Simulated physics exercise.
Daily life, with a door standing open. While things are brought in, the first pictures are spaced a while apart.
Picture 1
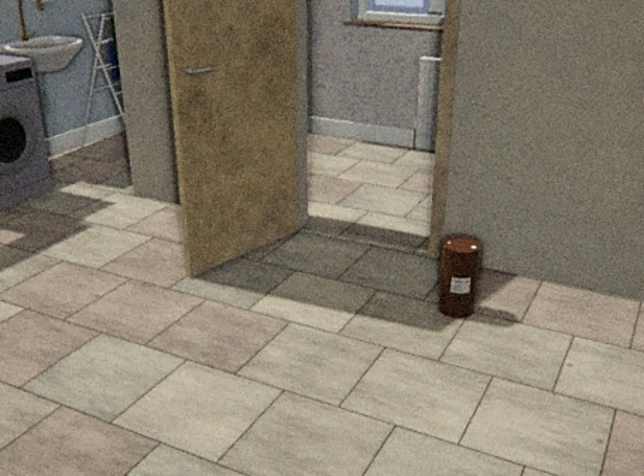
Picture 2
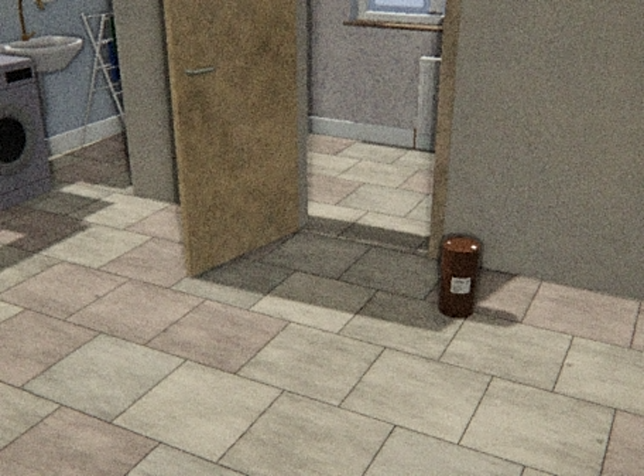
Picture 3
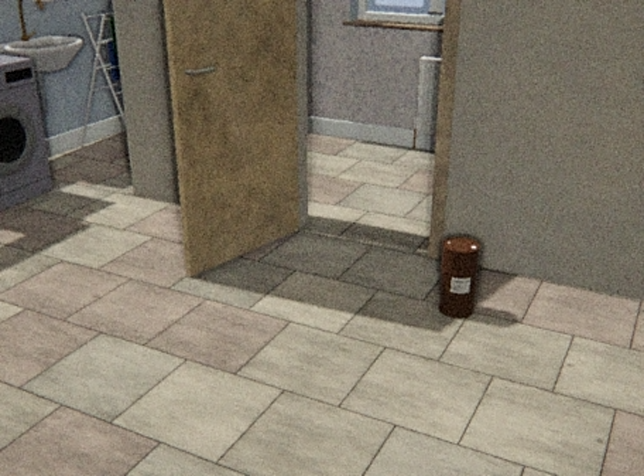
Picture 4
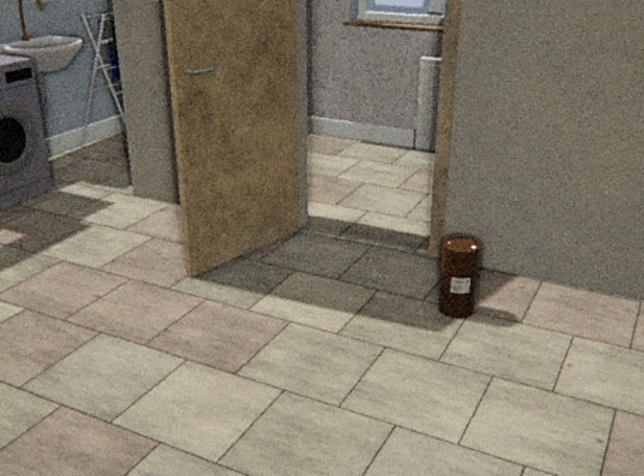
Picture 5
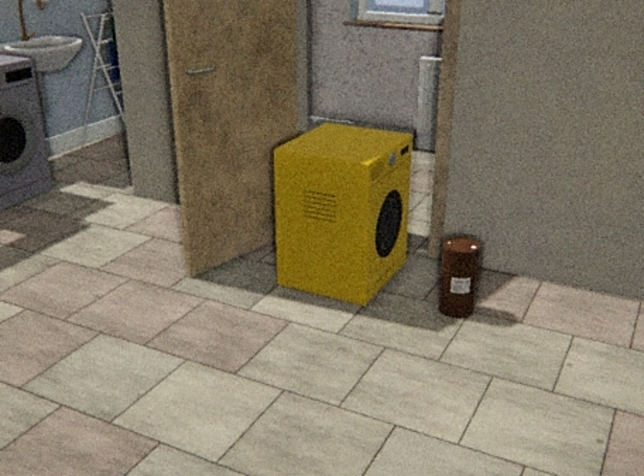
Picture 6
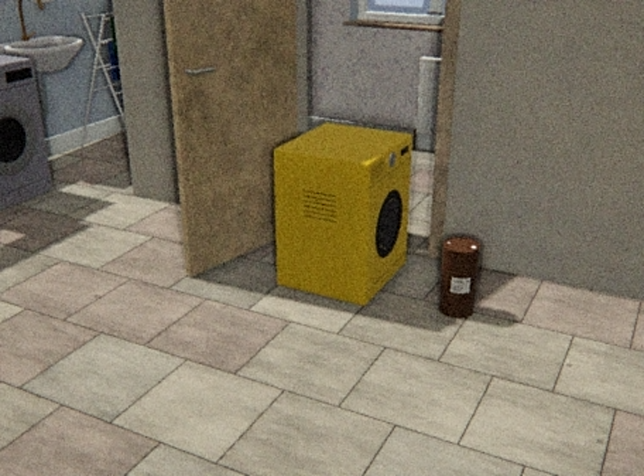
The clip shows a wide-open door and a small brown canister on a tiled floor, all still; then a yellow front-loading appliance appears in front of the doorway, left of the canister, and nothing visibly moves afterward.
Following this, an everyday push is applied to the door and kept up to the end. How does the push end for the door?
The door comes to a halt early.
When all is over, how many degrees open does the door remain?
Around 70 degrees.
Then, 0.40 s after the last picture, door 98° open.
Then, 0.70 s after the last picture, door 84° open.
Then, 0.90 s after the last picture, door 74° open.
At rest, door 71° open; both in place. Seen from the same camera at the end, yellow appliance near (345, 210).
